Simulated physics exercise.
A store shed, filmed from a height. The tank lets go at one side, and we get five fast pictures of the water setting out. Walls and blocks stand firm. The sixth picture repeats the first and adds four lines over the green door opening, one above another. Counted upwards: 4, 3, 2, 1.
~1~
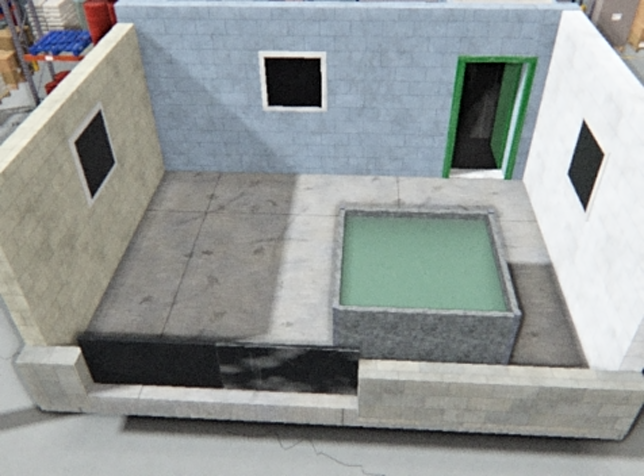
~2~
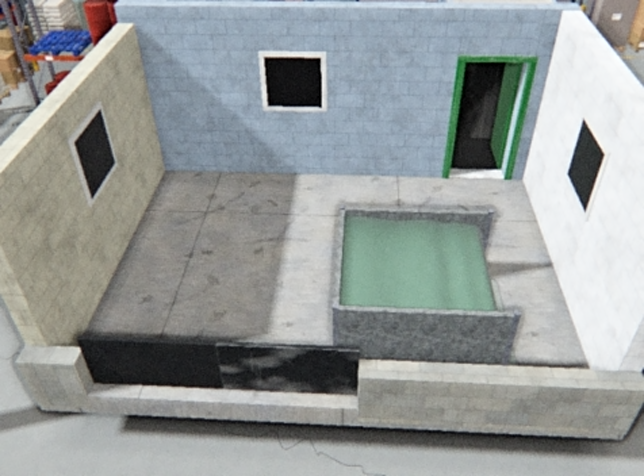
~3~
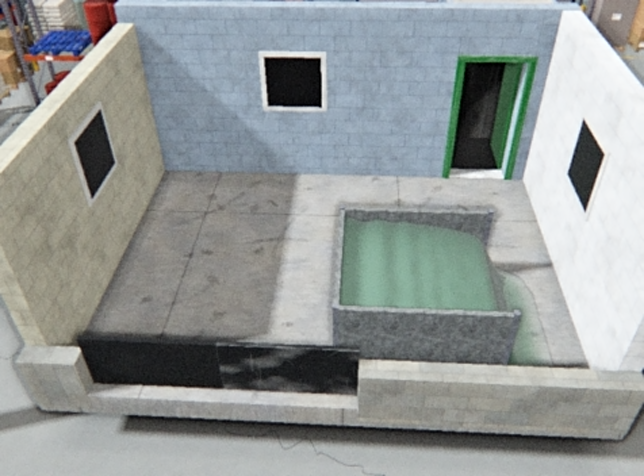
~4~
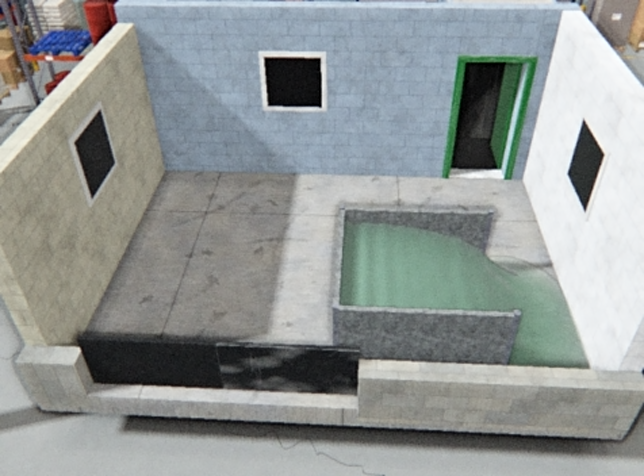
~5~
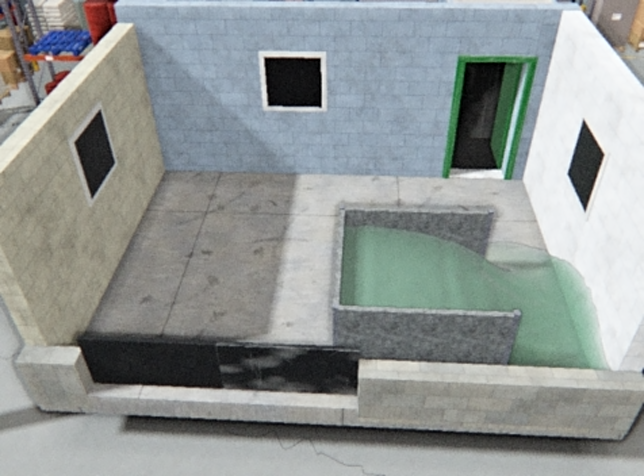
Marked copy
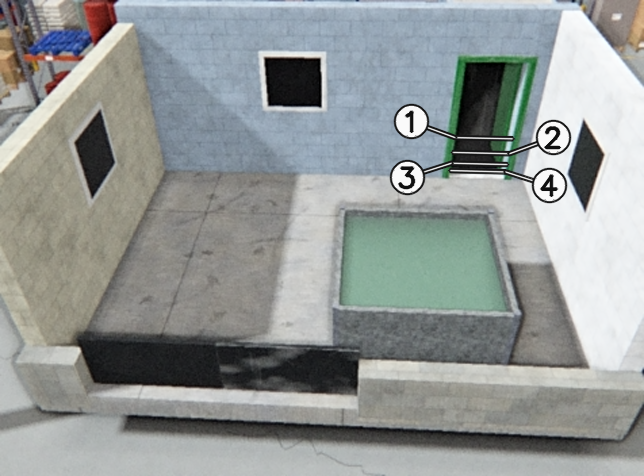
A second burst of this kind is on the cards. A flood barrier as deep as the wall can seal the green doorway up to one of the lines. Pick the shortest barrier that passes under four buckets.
The answer is height 2.
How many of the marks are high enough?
Two of them.
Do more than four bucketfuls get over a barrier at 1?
No, that is safe.
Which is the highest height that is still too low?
The answer is 3.
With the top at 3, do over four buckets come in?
Yes, it does.
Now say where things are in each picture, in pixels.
Water in the tank at rest, its middle at (420, 261); foot of the green doorway at (476, 178); shut gate at (218, 350), in the first picture.
Water covers 2 % of the ground, its front hidden from here, in the second picture.
In the third picture, 5 % of the ground under water, visible out to (525, 309).
In the fourth picture, 10 % of the ground under water, visible out to (525, 264).
In the fifth picture, 12 % of the ground under water, visible out to (548, 253).
In white, 1 at (483, 138); 2 at (481, 153); 3 at (479, 163); 4 at (477, 171); from the bottom up 4, 3, 2, 1.
Choosing 1, nothing gets over.
Choosing 2, a splash gets over, under a bucket.
Choosing 3, about 13 bucketfuls get in.
Choosing 4, dozens of bucketfuls pour in.
